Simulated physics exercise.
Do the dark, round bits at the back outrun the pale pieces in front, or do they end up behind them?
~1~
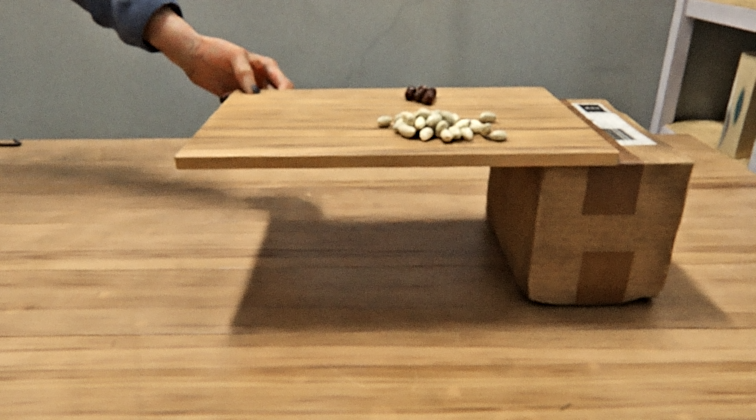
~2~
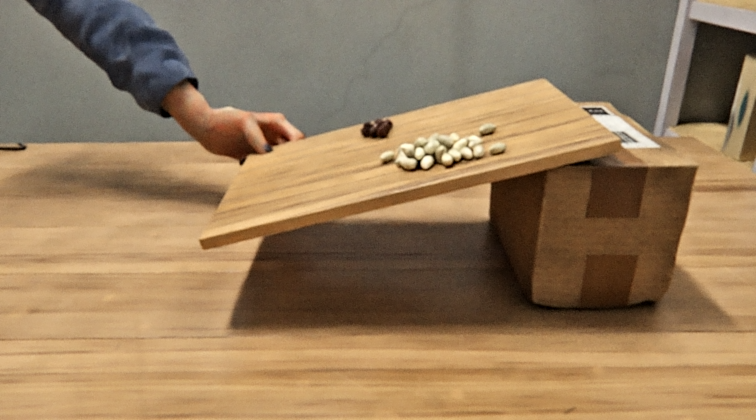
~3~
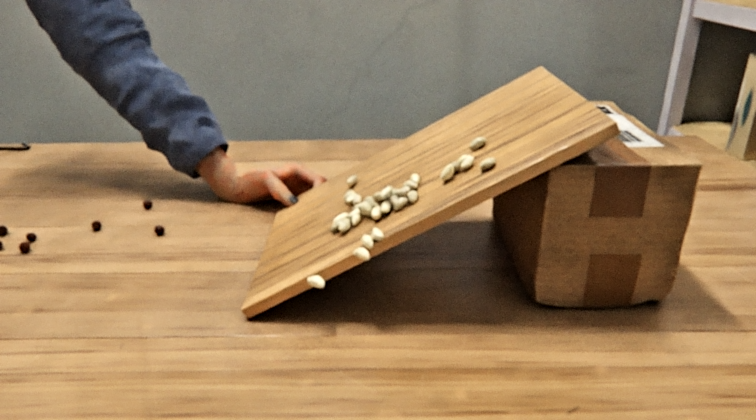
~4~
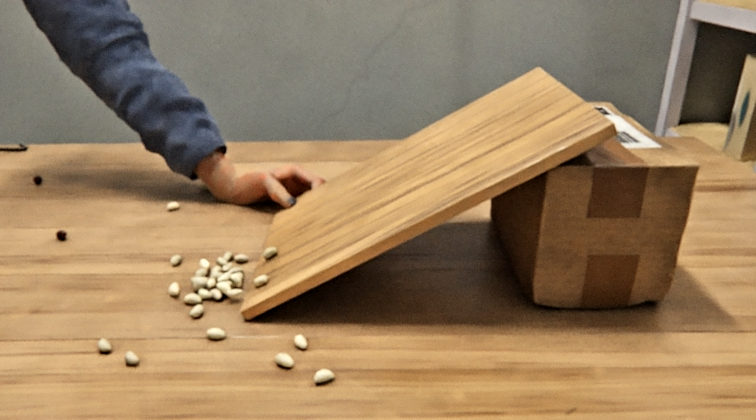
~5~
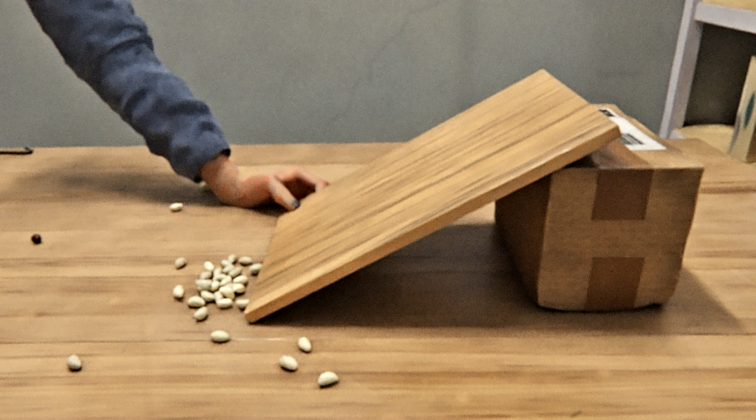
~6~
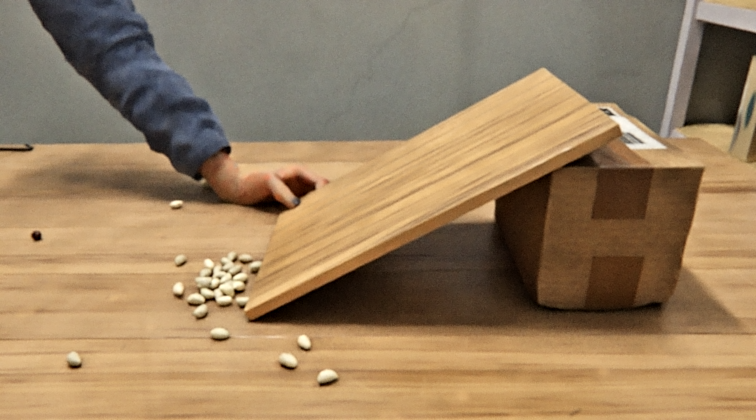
The dark, round bits at the back outrun the pale pieces. They roll far off to the left, while most of the pale ones stop at the foot of the board.
